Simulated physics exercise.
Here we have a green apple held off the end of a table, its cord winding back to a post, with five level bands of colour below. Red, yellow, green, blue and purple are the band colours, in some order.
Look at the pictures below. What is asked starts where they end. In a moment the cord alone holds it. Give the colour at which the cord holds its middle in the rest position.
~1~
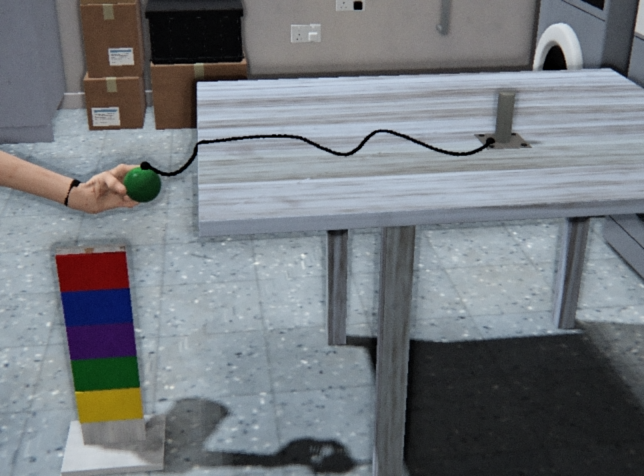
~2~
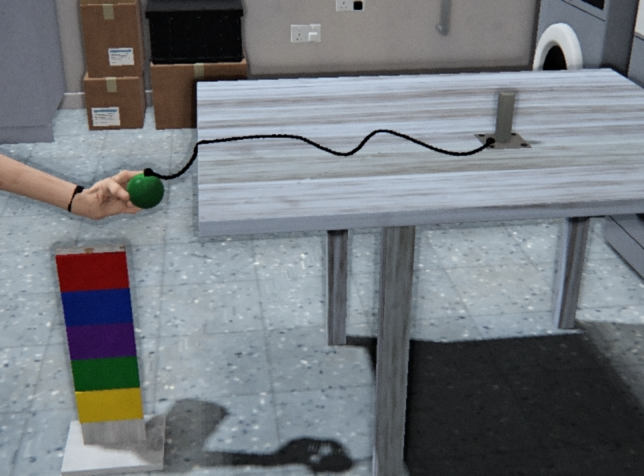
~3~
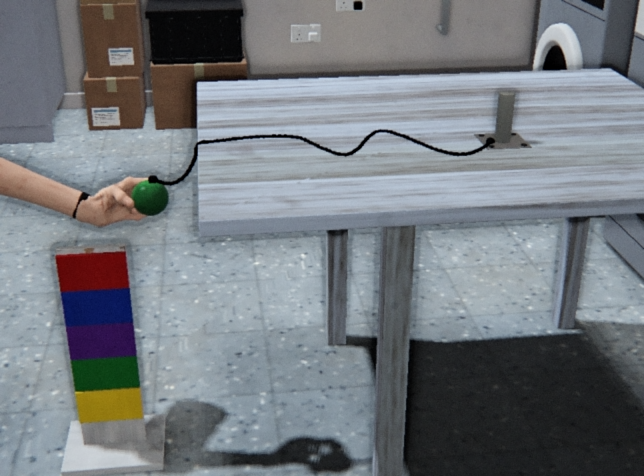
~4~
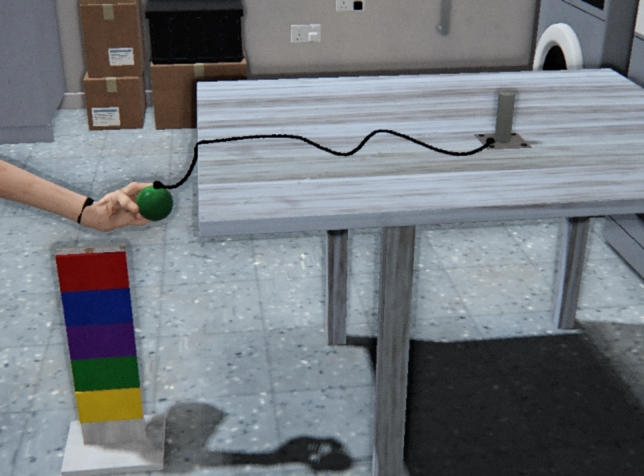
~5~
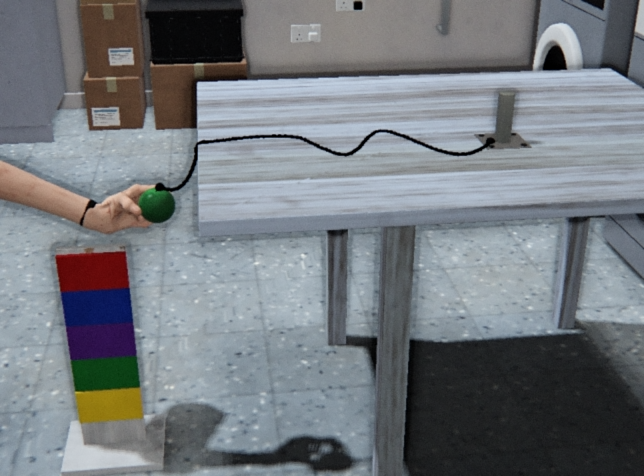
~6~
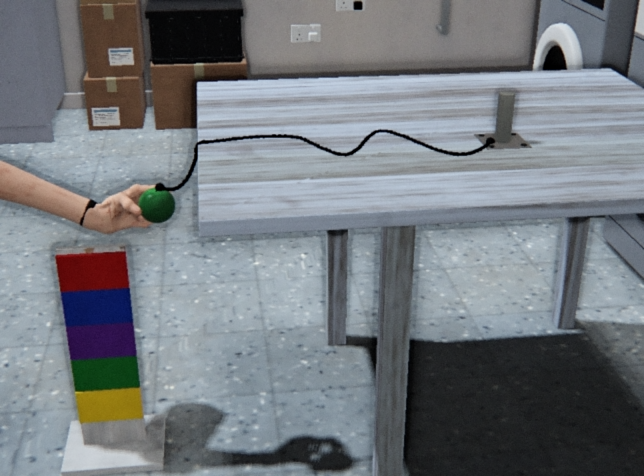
The cord holds it at purple.
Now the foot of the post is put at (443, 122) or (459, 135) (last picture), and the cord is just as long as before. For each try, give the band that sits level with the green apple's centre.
Answer, in order: Green, green.
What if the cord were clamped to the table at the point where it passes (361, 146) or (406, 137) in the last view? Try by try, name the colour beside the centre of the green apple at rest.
First try red, second try blue.
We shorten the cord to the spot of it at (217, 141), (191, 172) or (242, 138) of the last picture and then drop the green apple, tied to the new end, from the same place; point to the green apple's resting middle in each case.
In turn, (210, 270) for the first, (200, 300) for the second and (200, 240) for the third.
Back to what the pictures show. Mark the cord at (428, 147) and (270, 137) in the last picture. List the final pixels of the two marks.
One finishes at (398, 142) and the other at (199, 194).
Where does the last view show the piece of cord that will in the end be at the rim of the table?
It's the piece you see at (308, 141).
A little later, apple near (194, 318); level with purple.
Next, apple near (212, 333); level with purple.
When it is over, apple near (209, 334); level with purple. The cord holds its middle at purple.
